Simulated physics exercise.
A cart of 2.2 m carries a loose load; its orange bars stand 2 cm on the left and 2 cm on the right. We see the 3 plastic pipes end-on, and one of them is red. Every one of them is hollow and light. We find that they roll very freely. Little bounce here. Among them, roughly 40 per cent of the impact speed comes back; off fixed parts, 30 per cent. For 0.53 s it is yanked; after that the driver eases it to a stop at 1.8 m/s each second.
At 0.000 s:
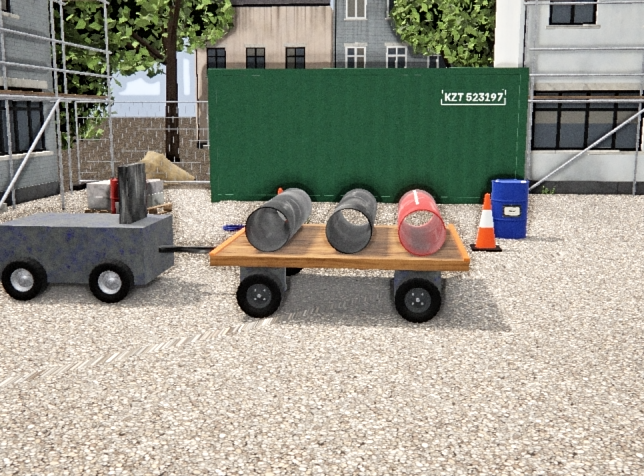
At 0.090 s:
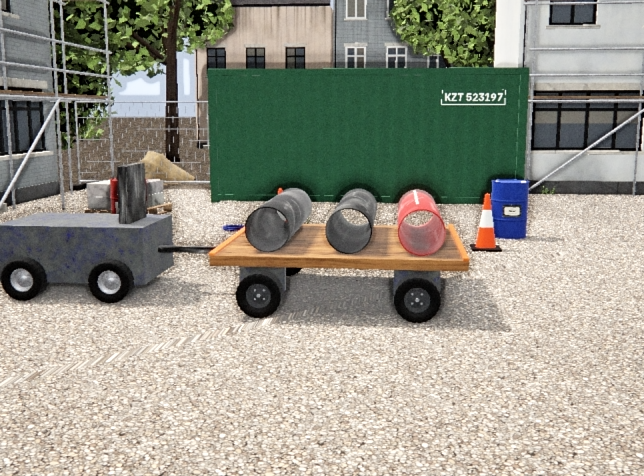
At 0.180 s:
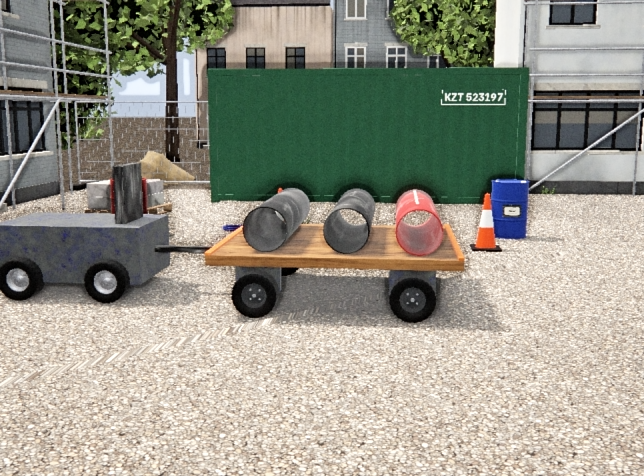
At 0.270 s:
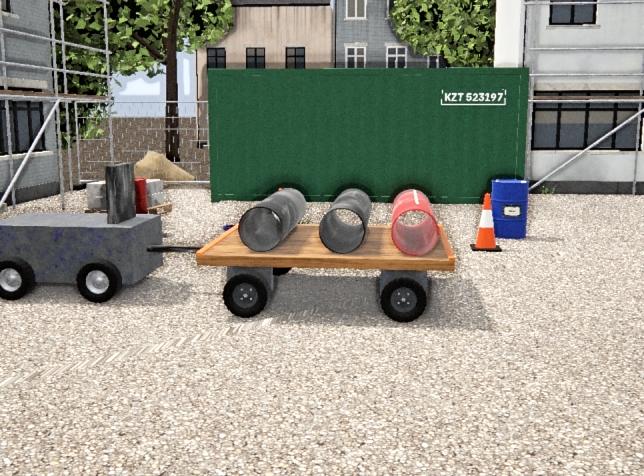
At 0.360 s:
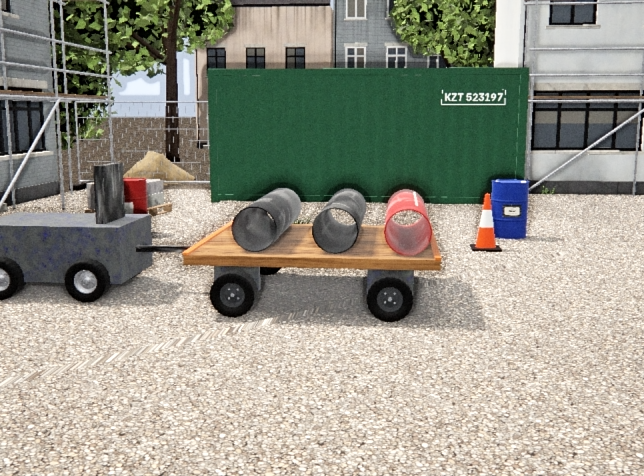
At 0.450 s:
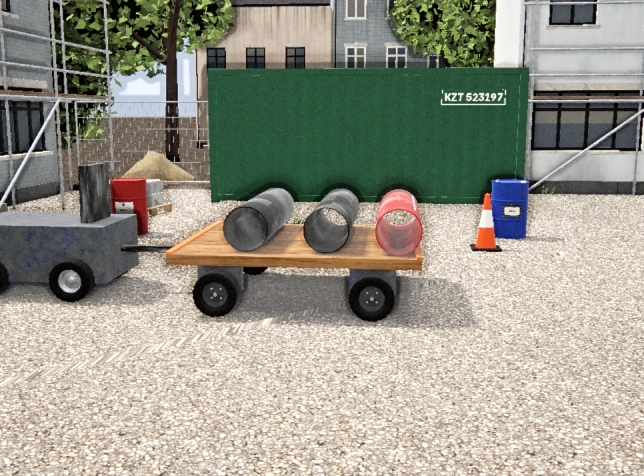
On a gravelly building site, a small grey vehicle began pulling a wooden cart slowly to the left past a green container, gradually picking up speed, with two grey pipes and a red one riding on top.
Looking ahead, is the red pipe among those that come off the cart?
Most likely it gets off.
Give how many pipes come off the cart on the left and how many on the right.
By side, that's 0 to the left and 1 to the right.
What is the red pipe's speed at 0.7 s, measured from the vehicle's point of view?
I'd put it near 1.0 m/s.
By 0.7 s, red is over the right bar and falling; 1 of 3 is off.
By 0.8 s, red is over the right bar and falling; 1 of 3 is off.
By 1.0 s, red is over the right bar and falling; 1 of 3 is off.
Finally (5.9 s), red is over the right bar and down; 1 of 3 is off.
